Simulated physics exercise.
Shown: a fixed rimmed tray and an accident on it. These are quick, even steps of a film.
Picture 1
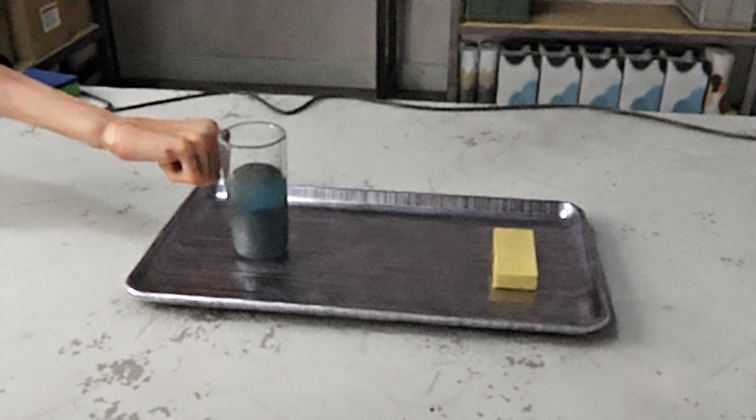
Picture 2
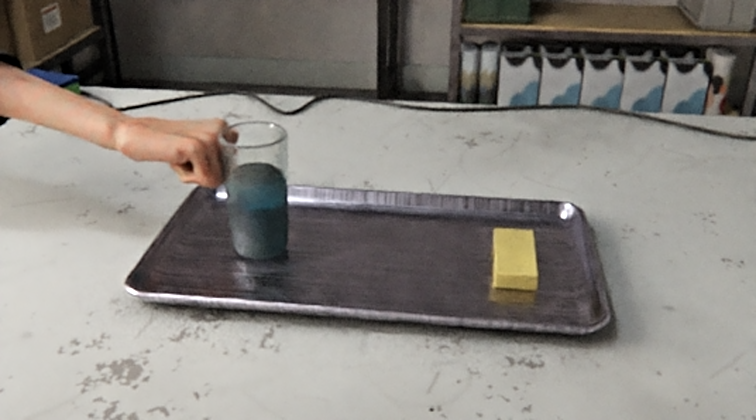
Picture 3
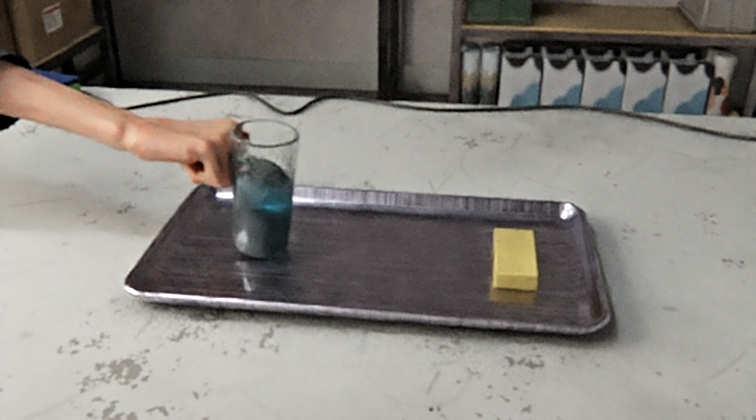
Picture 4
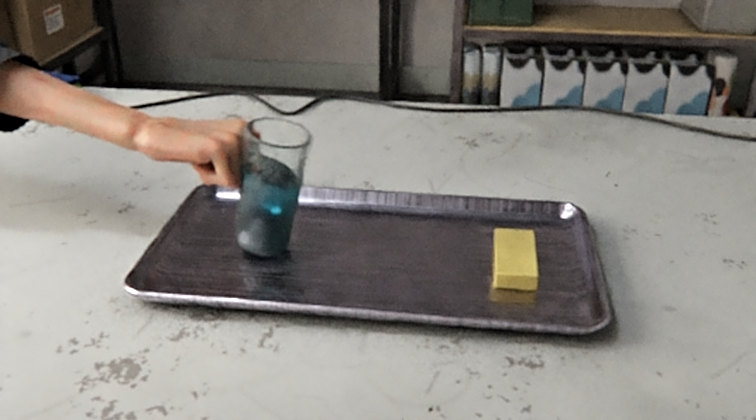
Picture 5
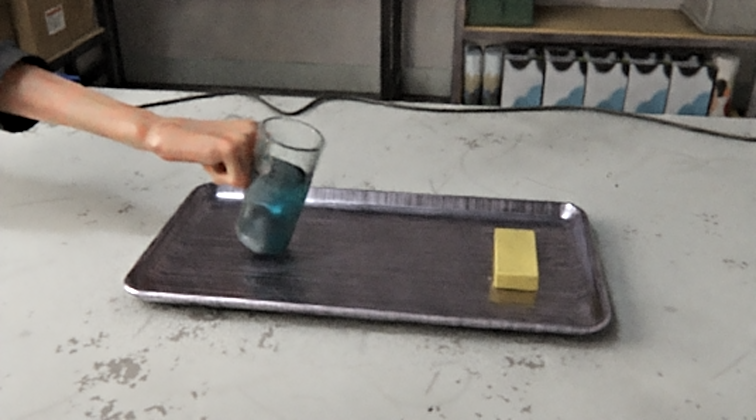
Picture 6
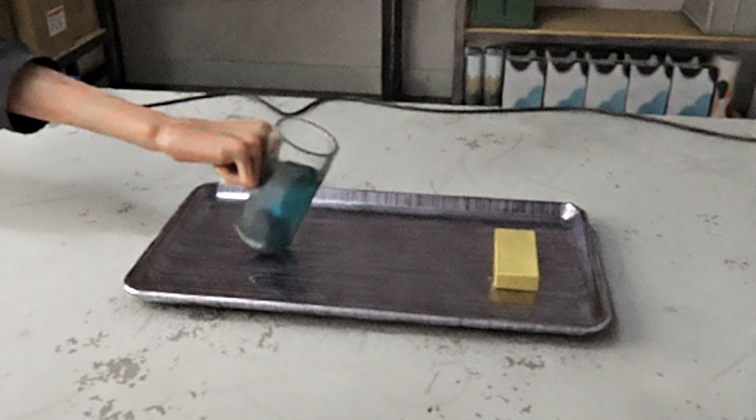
On a scuffed pale tabletop in a workshop-like room with shelves behind, a still camera looks slightly down at a shallow dark metal tray. A clear glass holding blue-green liquid and a dark rounded mass stands at the tray's left, and a yellow block sits at the right. A hand reaching from the left first stays against the glass, then steadily tilts it rightward, while the tray and block stay still.
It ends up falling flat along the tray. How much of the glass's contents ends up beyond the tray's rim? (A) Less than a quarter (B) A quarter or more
Answer: A.
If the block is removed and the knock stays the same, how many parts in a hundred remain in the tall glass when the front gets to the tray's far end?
About 65 percent.
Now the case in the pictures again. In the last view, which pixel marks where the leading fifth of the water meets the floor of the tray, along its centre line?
Roughly (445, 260).
A moment on, the tall glass is falling and 100 per cent is in the glass, 0 on the tray and 0 above or beyond its rim.
Next, the tall glass lies on its side and 85 per cent is in the glass, 3 on the tray and 12 above or beyond its rim.
Then the tall glass lies on its side and 49 per cent is in the glass, 38 on the tray and 13 above or beyond its rim.
Later the tall glass lies on its side and 26 per cent is in the glass, 67 on the tray and 7 above or beyond its rim.
Finally, 94 per cent is held by tray and glass, 6 is off the tray.
